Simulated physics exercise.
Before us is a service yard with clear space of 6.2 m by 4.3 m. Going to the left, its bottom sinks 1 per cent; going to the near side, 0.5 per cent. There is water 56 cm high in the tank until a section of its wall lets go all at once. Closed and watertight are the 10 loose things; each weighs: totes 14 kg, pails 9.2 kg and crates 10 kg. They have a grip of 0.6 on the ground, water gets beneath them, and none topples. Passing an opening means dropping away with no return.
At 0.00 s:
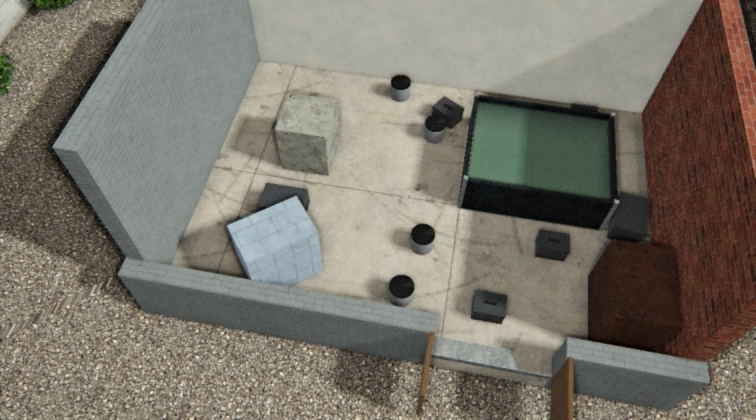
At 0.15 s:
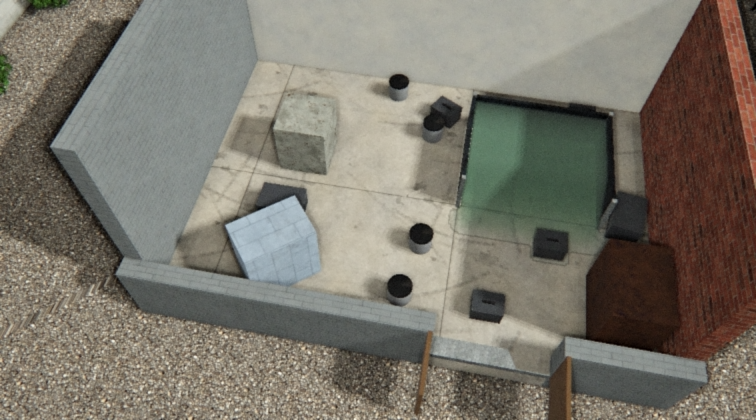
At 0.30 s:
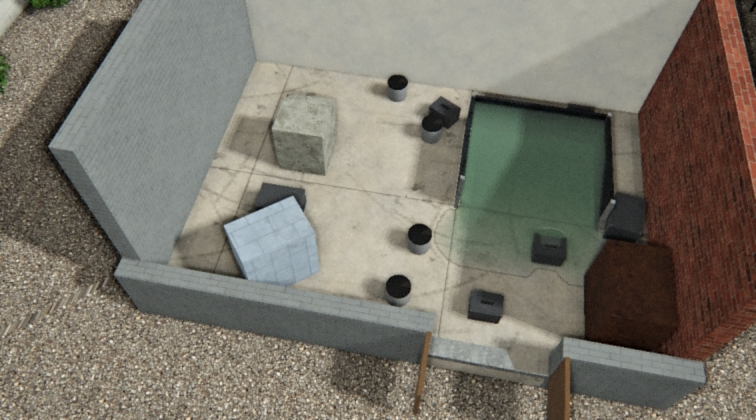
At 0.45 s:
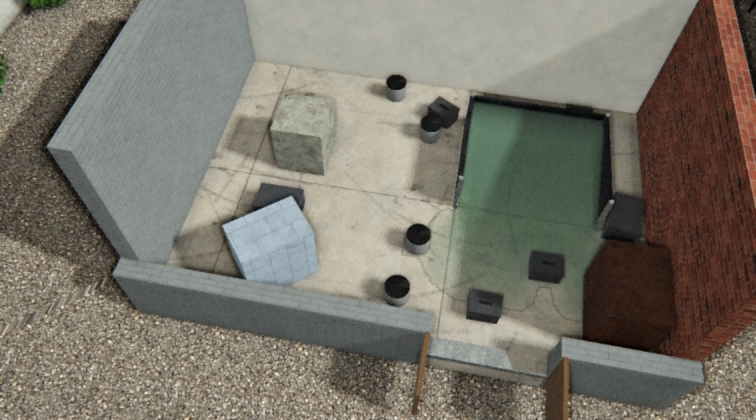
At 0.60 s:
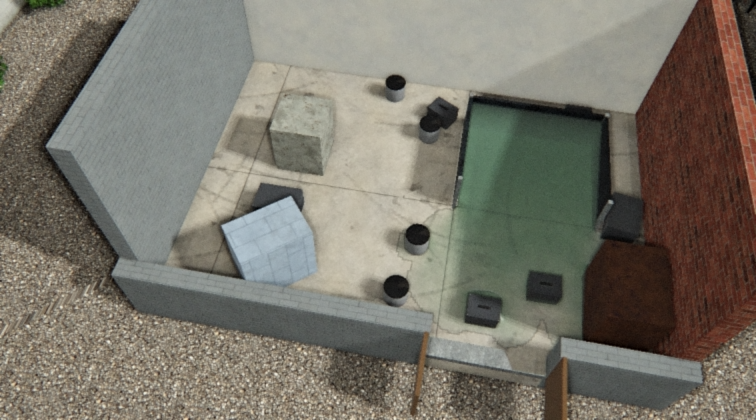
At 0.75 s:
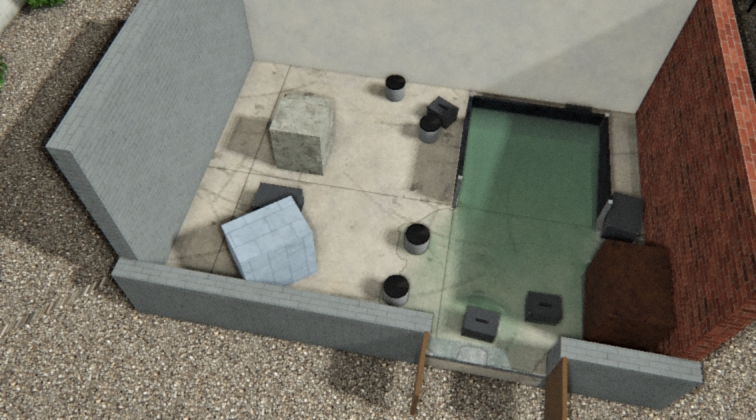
A walled yard with a pale concrete floor, bordered by gravel, is seen from high above, with grey walls at left and front and a red brick wall at right. A dark-framed green tank stands at right, a stone block and pale blue tiled block at left, dark-topped pails and dark crates between and nearer. Greenish water spreads from the tank toward the front opening, and two crates slide nearer, one after the other.
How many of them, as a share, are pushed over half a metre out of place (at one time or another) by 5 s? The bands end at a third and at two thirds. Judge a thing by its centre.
Somewhere around half, from a third to just below two thirds.
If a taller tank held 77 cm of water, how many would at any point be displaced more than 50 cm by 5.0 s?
In that case the number is 4.
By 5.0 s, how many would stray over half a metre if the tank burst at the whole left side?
That would give 3.
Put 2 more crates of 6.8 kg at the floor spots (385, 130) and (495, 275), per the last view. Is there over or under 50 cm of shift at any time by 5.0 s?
In turn: Short of it, more.
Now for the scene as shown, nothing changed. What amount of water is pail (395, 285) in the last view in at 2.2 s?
Around 7 centimetres.
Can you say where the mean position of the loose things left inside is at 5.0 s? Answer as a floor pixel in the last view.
Mean floor pixel: About (441, 159).
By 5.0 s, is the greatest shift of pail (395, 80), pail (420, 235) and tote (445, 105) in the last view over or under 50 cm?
First falling below it, second falling below it, third falling below it.
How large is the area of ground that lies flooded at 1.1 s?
About 9.0 m2 is covered.
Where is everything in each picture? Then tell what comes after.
In the first picture, a tote at (555, 241) rests on the ground; a tote at (490, 303), on the bottom; water covers 2.8 m2; 0 of 10 have shifted.
In the second picture, a tote at (553, 240), on the bottom; a tote at (489, 302), on the bottom; 3.7 m2 under water; 0 of 10 have shifted.
In the third picture, a tote at (551, 246), on the bottom, 9 cm from its start; a tote at (487, 303) rests on the ground; 4.8 m2 under water; 1 of 10 have shifted.
In the fourth picture, a tote at (548, 263) rests on the ground, 34 cm from its start; a tote at (486, 303) rests on the ground; water covers 5.8 m2; 1 of 10 have shifted.
In the fifth picture, a tote at (546, 284) rests on the ground, 64 cm from its start; a tote at (484, 307), on the bottom, 6 cm from its start; water covers 6.9 m2; 2 of 10 have shifted.
In the sixth picture, a tote at (545, 305), on the bottom, 94 cm from its start; a tote at (482, 321) rests on the ground, 25 cm from its start; 7.8 m2 under water; 2 of 10 have shifted.
After 1.1 s 2 of 10 are over 50 cm from their spots; 0 afloat.
After 2.2 s 2 of 10 are over 50 cm from their spots; 1 afloat.
After 3.5 s 4 of 10 are over 50 cm from their spots; 1 afloat.
After 5.0 s 4 of 10 are over 50 cm from their spots, and 4 have been at some point; 1 afloat.
